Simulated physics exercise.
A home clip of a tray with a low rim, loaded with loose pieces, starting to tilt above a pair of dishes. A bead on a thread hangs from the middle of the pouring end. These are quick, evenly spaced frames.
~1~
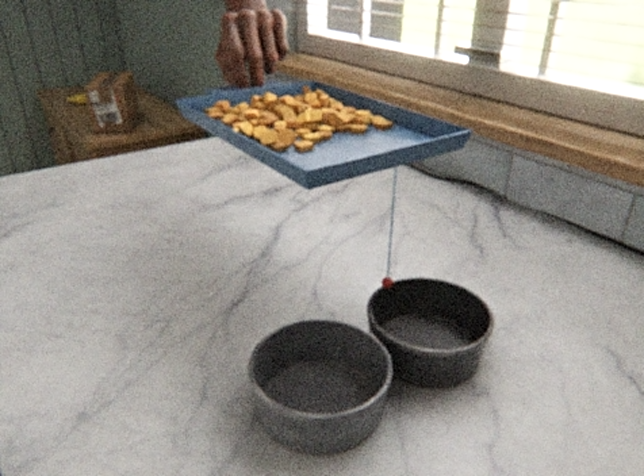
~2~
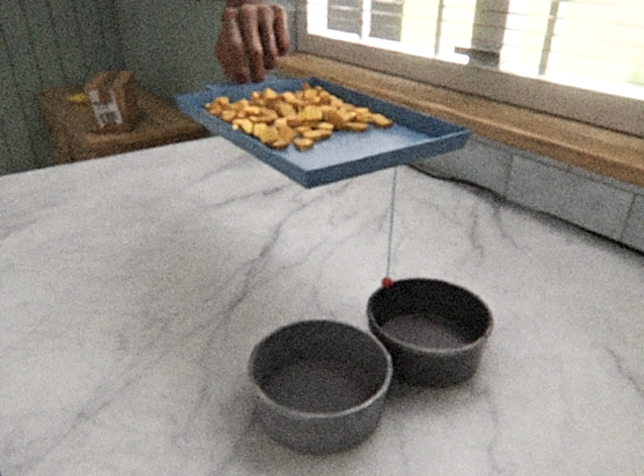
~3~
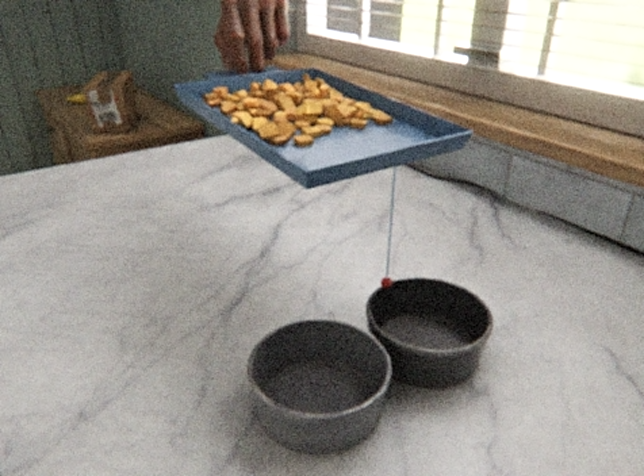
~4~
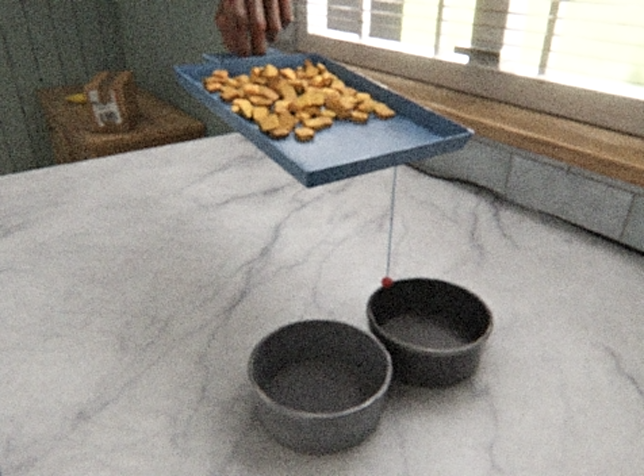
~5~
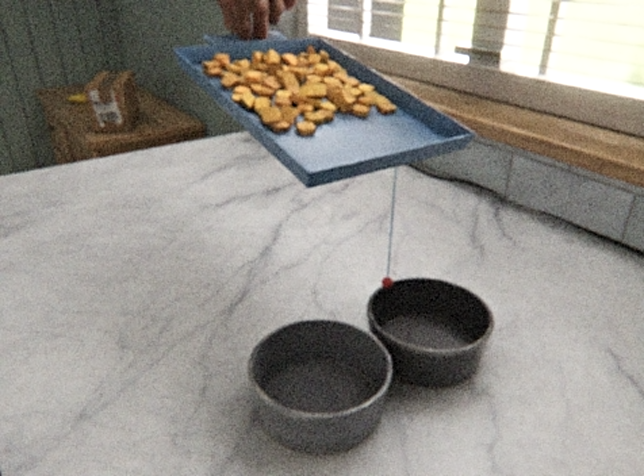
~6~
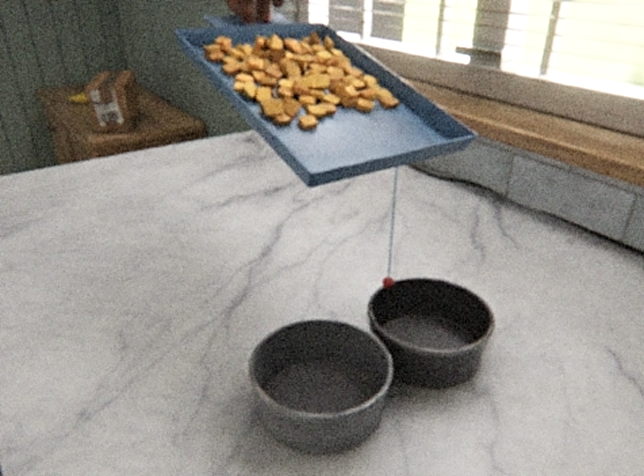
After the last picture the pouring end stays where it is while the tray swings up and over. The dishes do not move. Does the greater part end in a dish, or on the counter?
The two hold more than half of the load.
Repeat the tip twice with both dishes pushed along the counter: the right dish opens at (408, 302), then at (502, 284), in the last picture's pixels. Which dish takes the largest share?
The first try: The dish on the right. The second: The left-hand dish.
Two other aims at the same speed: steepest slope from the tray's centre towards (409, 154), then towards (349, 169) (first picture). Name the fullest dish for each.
In turn: The right one; the left one.
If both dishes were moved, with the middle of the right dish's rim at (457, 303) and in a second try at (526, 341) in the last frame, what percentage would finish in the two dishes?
In turn 90 and 10 in a hundred.
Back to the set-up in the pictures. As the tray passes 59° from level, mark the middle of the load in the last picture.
At about (403, 133).
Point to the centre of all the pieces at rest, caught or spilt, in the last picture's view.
At about (432, 356).
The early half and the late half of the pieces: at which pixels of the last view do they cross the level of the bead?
The first part at (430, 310); the rest at (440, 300).
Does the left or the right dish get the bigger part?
Fuller: The right dish.
Just after the last frame, tray tipped steeply; almost all on the tray; about a tenth in the air.
A moment on, tray tipped right over; roughly two thirds on the tray; just a few in the left dish; roughly a quarter in the right dish; about a tenth outside both; about a tenth in the air.
Further on, tray tipped past a quarter turn; about a tenth in the left dish; roughly half in the right dish; roughly a quarter outside both; just a few in the air.
When it is over, tray tipped past a quarter turn; about a tenth in the left dish; roughly half in the right dish; roughly a quarter outside both; just a few in the air.
